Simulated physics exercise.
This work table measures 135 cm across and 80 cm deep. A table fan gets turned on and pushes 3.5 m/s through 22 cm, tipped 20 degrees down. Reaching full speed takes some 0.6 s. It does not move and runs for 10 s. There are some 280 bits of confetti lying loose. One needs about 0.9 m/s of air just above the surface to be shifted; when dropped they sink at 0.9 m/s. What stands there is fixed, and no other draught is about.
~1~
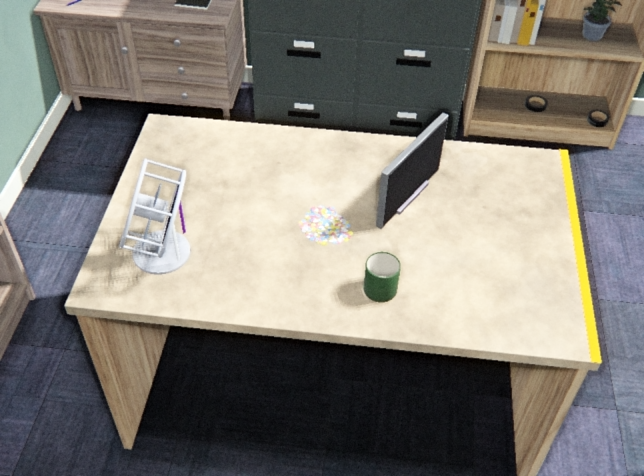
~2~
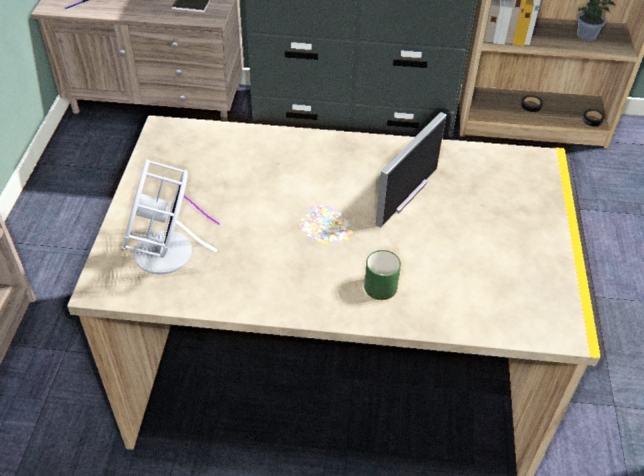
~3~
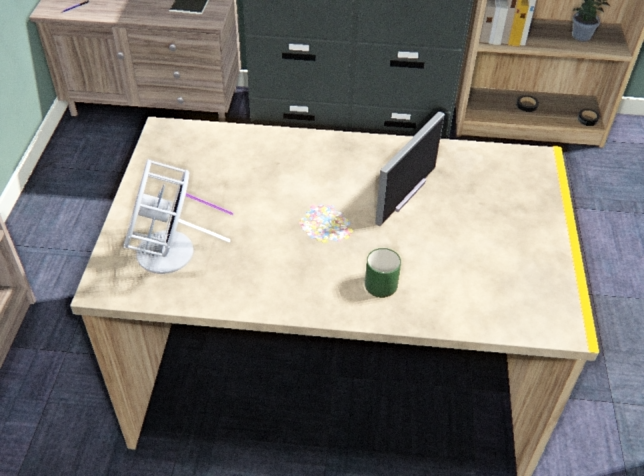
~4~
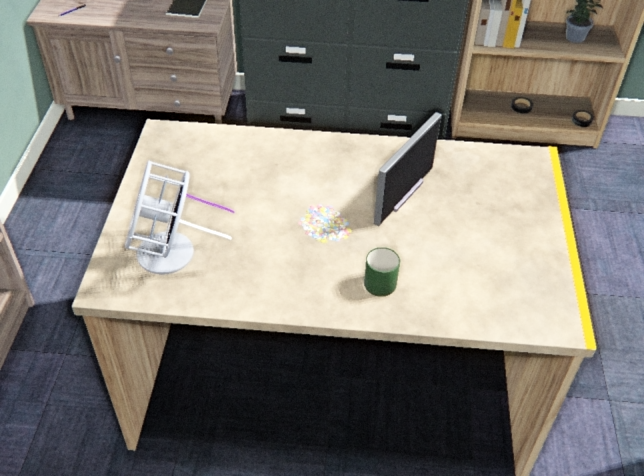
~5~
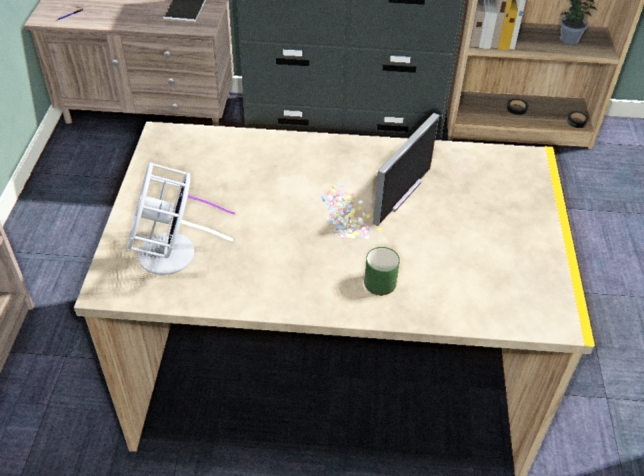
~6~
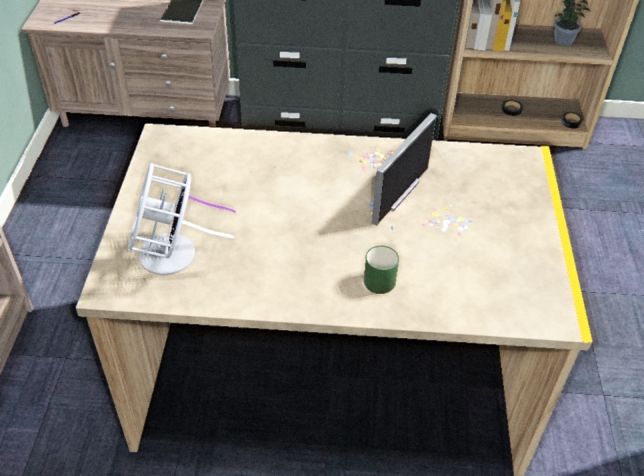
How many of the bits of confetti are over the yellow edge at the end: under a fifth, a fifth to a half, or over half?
The share falls short of one fifth.
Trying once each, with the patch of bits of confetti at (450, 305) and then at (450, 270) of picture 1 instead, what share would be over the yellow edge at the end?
Roughly 60 %, then 100 %.
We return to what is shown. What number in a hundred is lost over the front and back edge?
Roughly 0 per cent at the front edge and 80 per cent at the back edge.
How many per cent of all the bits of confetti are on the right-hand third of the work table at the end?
Something close to 10 % ends up there.
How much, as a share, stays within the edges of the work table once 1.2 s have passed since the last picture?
Near 10 %.
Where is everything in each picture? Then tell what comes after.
The middle of the bits of confetti is near (327, 225), none has stirred yet and the mouth of the table fan is at (153, 209), in the first frame.
The middle of the bits of confetti is near (327, 224), none has stirred yet and the yellow edge is centred on (580, 240), in the second frame.
The middle of the bits of confetti is near (327, 223), none has stirred yet, the top of a mug is at (384, 260) and the top of a laptop is at (414, 140), in the third frame.
The middle of the bits of confetti is near (326, 223) and none has stirred yet, in the fourth frame.
The middle of the bits of confetti is near (344, 217), the farthest in sight from the table fan is at (379, 230) and about 90 % have left their places, in the fifth frame.
The middle of the bits of confetti is near (388, 182), the farthest in sight from the table fan is at (471, 221) and all have left their places, in the sixth frame.
Then, 1.2 s after the last picture, 6 % are over the yellow edge; 97 % have settled or left.
Then, 2.4 s after the last picture, 6 % are over the yellow edge; 98 % have settled or left.
Then, 4.7 s after the last picture, 6 % are over the yellow edge; 98 % have settled or left.
Then, 9.2 s after the last picture, at the end, 6 % are over the yellow edge.
